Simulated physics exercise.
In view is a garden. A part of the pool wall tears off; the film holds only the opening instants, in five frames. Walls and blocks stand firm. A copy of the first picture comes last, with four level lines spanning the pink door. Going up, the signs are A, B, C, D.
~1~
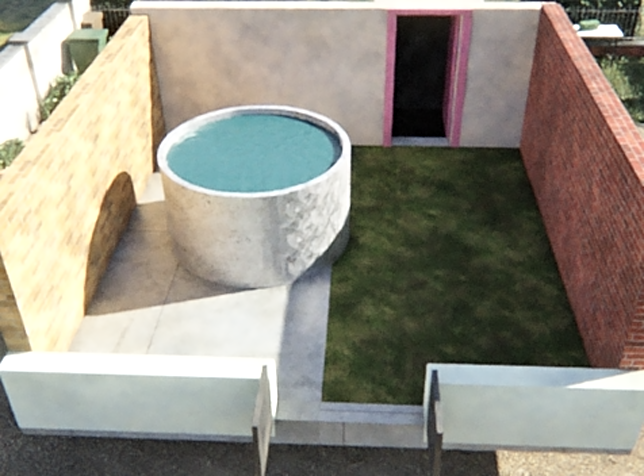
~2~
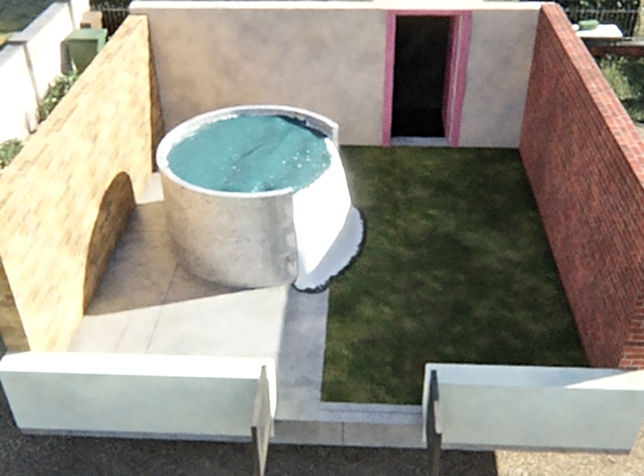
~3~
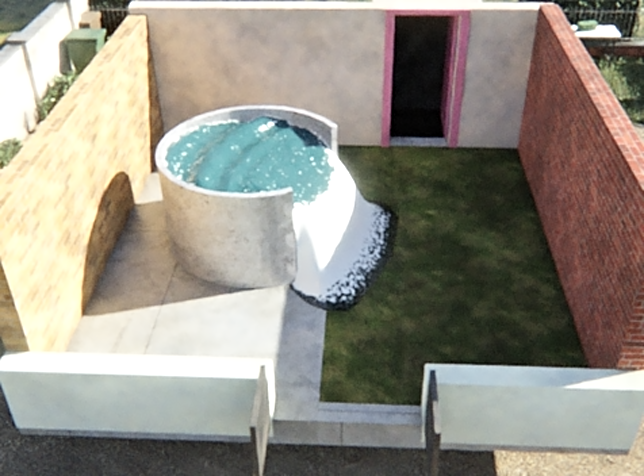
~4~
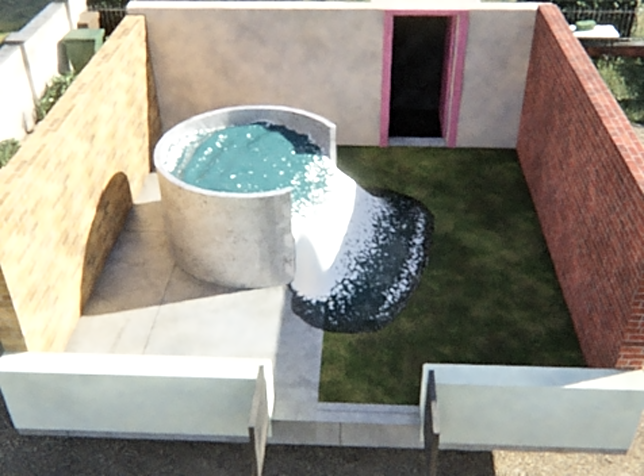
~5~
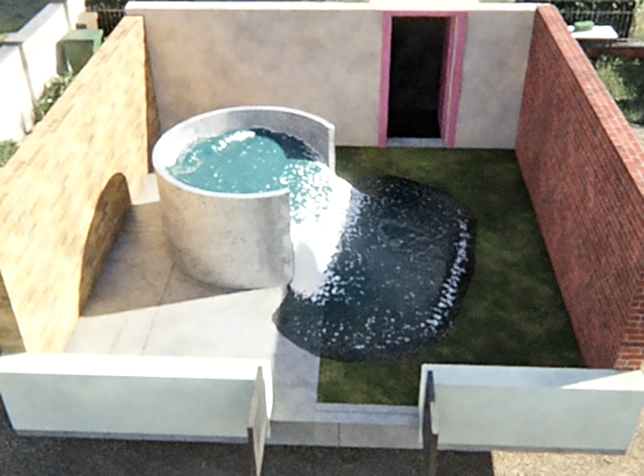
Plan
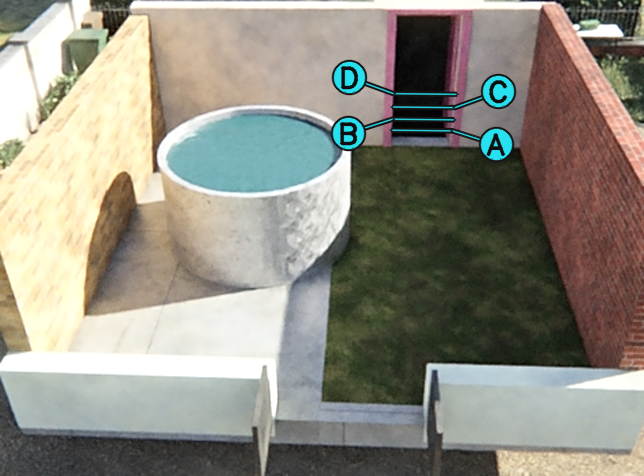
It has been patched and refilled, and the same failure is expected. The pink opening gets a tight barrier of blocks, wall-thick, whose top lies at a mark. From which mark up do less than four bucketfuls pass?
A will do.
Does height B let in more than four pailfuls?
No, that is safe.
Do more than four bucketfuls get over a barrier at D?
No, not at all.
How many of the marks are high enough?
All of them.
In cyan, A at (422, 130); B at (423, 119); C at (423, 107); D at (424, 93); from the bottom up A, B, C, D.
If A is chosen, nothing gets over.
If B is chosen, nothing gets over.
If C is chosen, nothing gets over.
If D is chosen, nothing gets over.
